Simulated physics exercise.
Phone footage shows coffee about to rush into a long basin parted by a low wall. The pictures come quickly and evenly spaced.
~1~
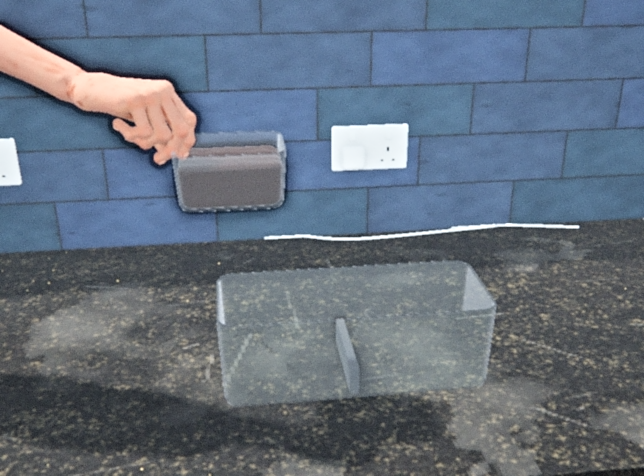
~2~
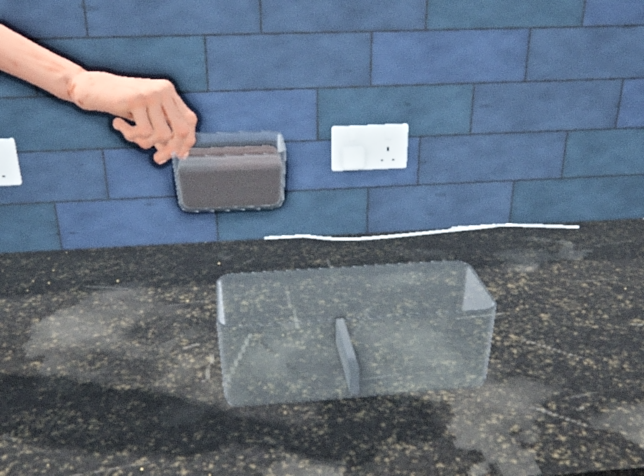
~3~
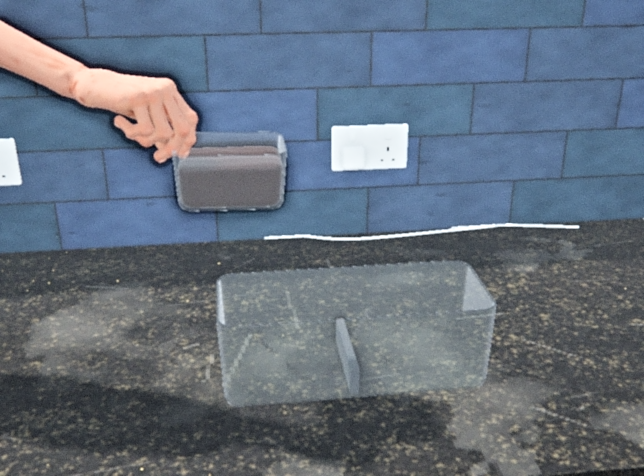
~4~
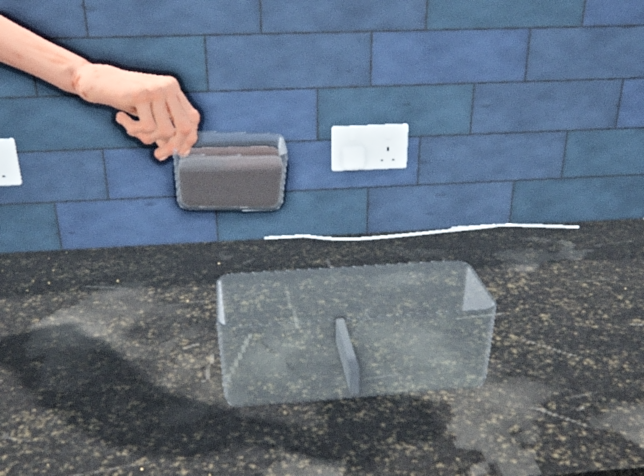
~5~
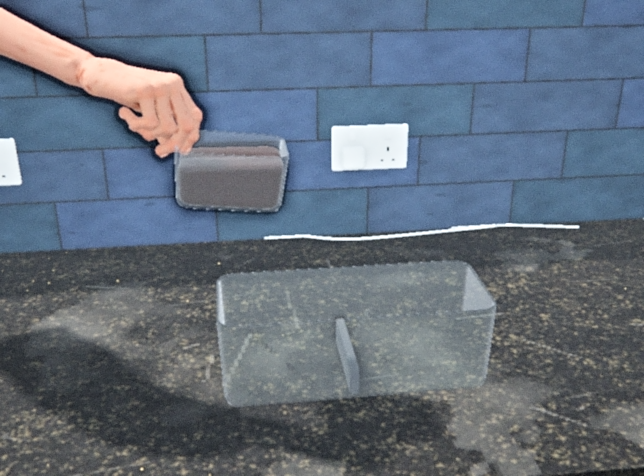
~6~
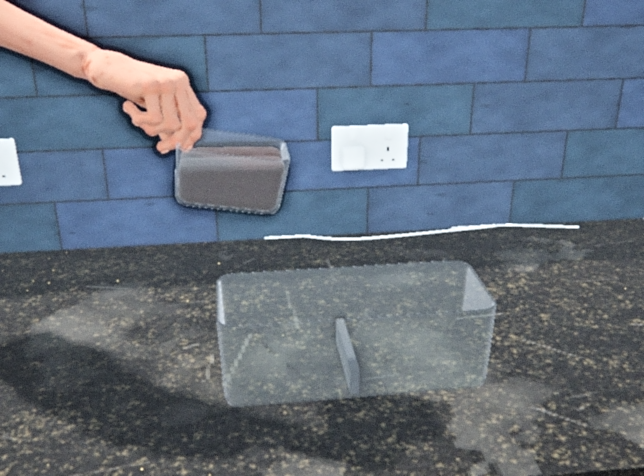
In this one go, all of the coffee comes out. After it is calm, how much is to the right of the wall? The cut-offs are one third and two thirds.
Seems the share right of the wall stays inside the range of a third to two thirds.
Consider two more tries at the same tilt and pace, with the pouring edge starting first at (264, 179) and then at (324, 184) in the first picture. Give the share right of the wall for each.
Close to 5 in a hundred, then close to 75 in a hundred.
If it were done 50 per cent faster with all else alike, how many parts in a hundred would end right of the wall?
It comes to 45 per cent or so.
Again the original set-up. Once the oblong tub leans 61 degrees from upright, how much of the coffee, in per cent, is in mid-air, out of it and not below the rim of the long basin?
It works out to about 35 percent.
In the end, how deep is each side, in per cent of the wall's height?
Close to 30 for the left and 30 for the right.
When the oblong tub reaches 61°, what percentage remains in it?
I'd reckon near 60 percent is still held at that tilt.
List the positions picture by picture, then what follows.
It leans 0°; its right rim is at (282, 143); the coffee meets the walls at (178, 159) and (280, 154); the long basin's rim runs from (218, 301) to (481, 284); the wall's top is at (347, 343), in the first frame.
It leans 0°; its right rim is at (283, 144); the coffee meets the walls at (178, 158) and (280, 155), in the second frame.
It leans 2°; its right rim is at (283, 145); the coffee meets the walls at (179, 158) and (281, 155), in the third frame.
It leans 4°; its right rim is at (284, 146); the coffee meets the walls at (179, 159) and (281, 156), in the fourth frame.
It leans 6°; its right rim is at (285, 149); the coffee meets the walls at (179, 158) and (282, 155), in the fifth frame.
It leans 10°; its right rim is at (286, 152); the coffee meets the walls at (180, 158) and (282, 156), in the sixth frame.
A moment on, the oblong tub is tipped part way and 59 per cent is still to pour, 7 is left of the wall and 0 right of it.
Next, the oblong tub is tipped on its side and 12 per cent is still to pour, 22 is left of the wall and 54 right of it.
Then the oblong tub is tipped right over and 1 per cent is still to pour, 42 is left of the wall and 55 right of it.
Later the oblong tub is tipped right over and 0 per cent is still to pour, 44 is left of the wall and 55 right of it.
Finally, 44 per cent lies left of the wall, 55 right of it and 1 outside.
